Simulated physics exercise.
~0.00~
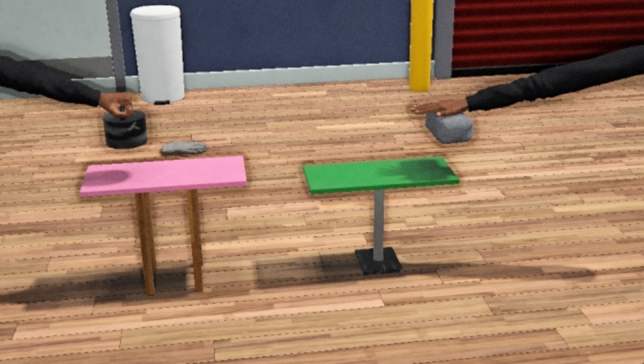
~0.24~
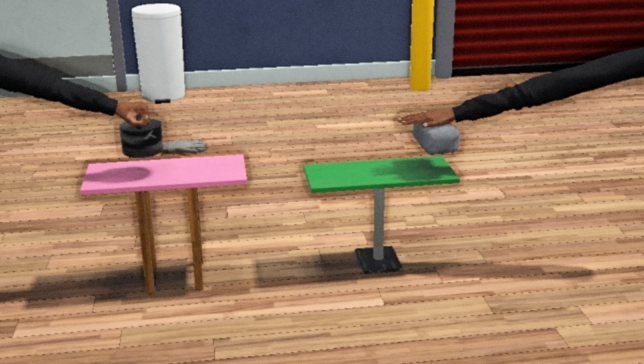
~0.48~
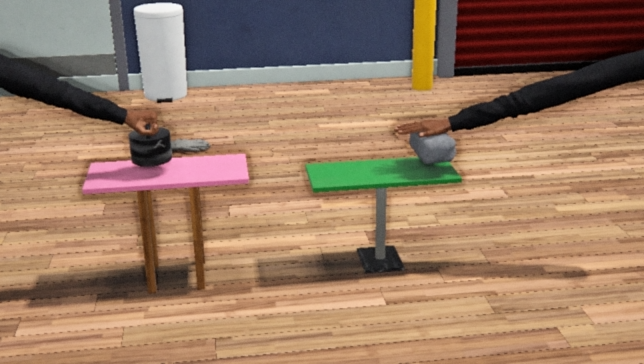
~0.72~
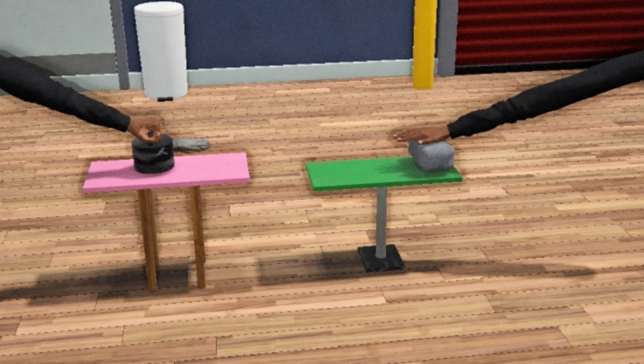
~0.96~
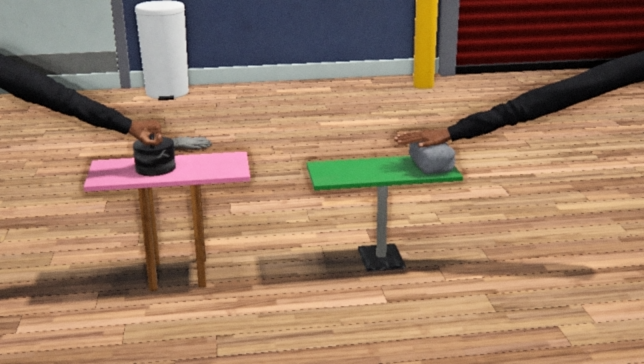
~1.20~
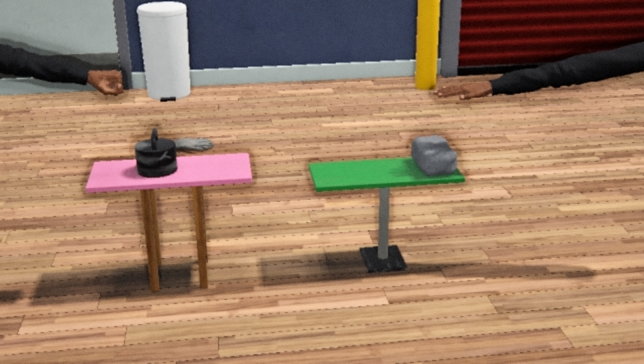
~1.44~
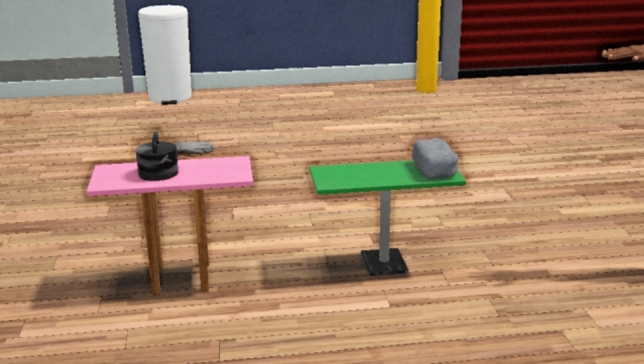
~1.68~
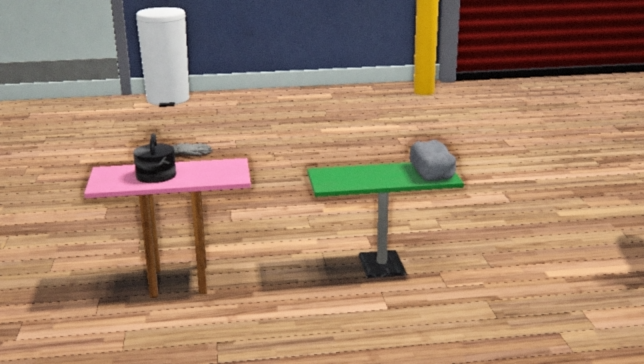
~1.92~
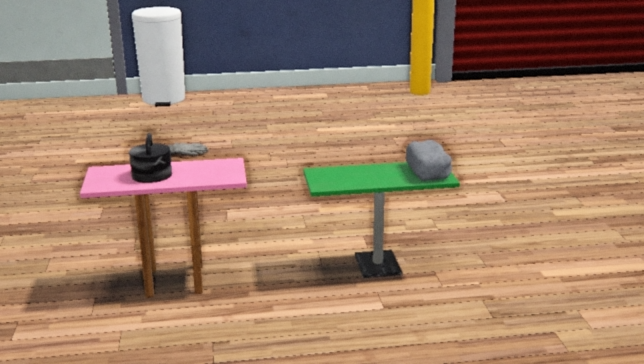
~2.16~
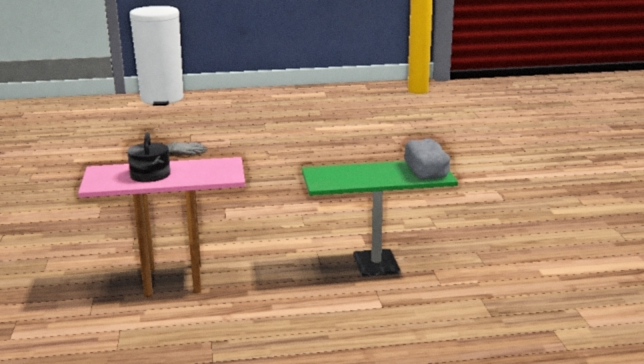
Two hands lowered a dark, kettle-like object onto a pink table on the left and a gray lump onto a green table on the right, then let go and drew back out of view, and both tables stayed upright and still.
